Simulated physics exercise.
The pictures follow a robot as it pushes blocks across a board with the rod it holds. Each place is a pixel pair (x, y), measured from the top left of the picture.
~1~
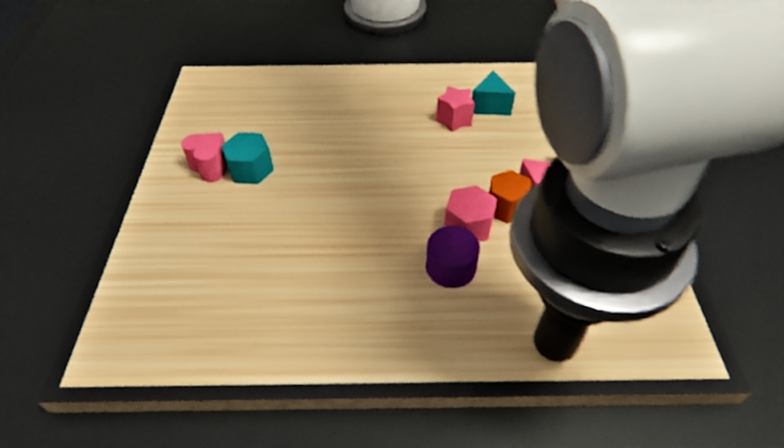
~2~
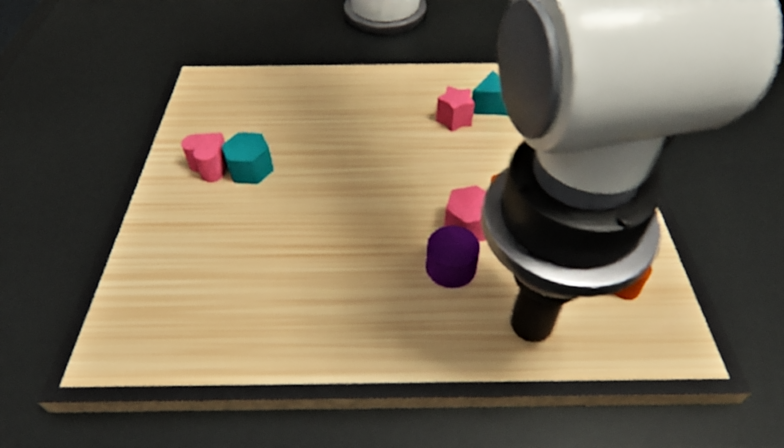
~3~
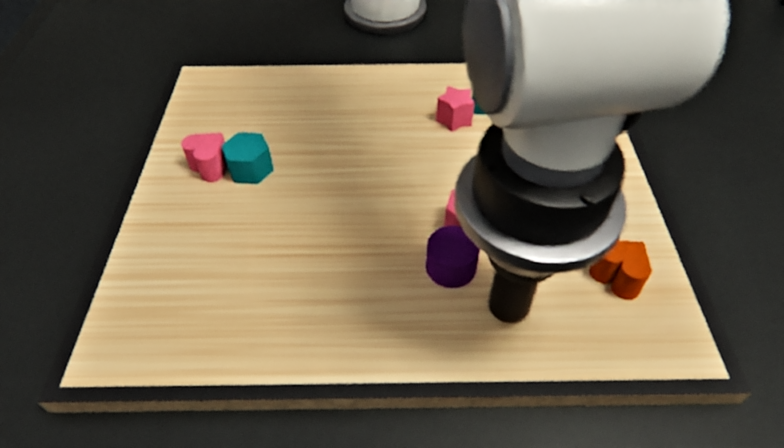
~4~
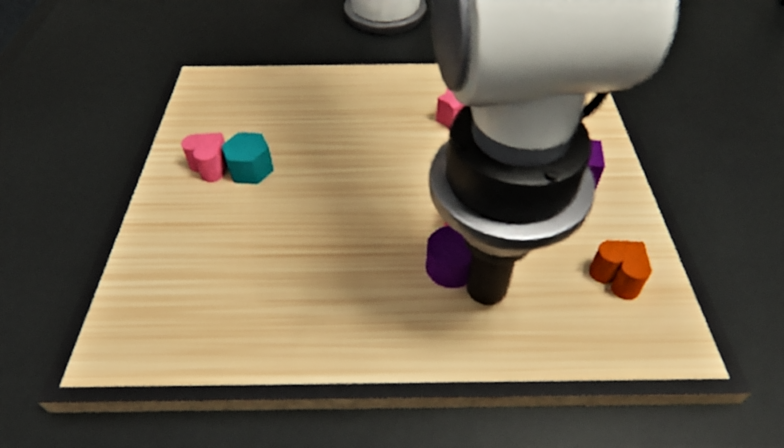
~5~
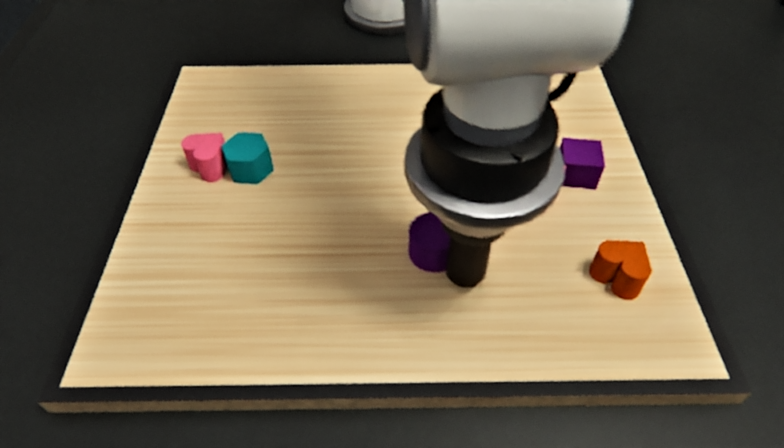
On a wooden board with colourful blocks, a robot arm moving its dark rod up and left, nudging a purple cylinder slightly.
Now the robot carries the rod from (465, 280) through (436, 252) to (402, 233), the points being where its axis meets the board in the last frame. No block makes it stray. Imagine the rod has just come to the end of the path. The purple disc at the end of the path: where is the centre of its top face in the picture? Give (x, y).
The point I'd pick in the picture is (377, 185).
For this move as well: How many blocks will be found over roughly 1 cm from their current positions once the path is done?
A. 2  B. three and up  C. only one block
C (only one block)
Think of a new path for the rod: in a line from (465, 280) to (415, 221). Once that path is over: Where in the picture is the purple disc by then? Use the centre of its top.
At pixel (377, 185).
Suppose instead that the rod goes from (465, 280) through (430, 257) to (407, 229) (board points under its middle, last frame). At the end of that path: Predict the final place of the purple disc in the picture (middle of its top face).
I expect it at (383, 180).
On the path given first. Halfway along, rod (437, 246); purple disc (406, 206).
At the end, rod (402, 226); purple disc (377, 185); pink hexagonal block not moved.
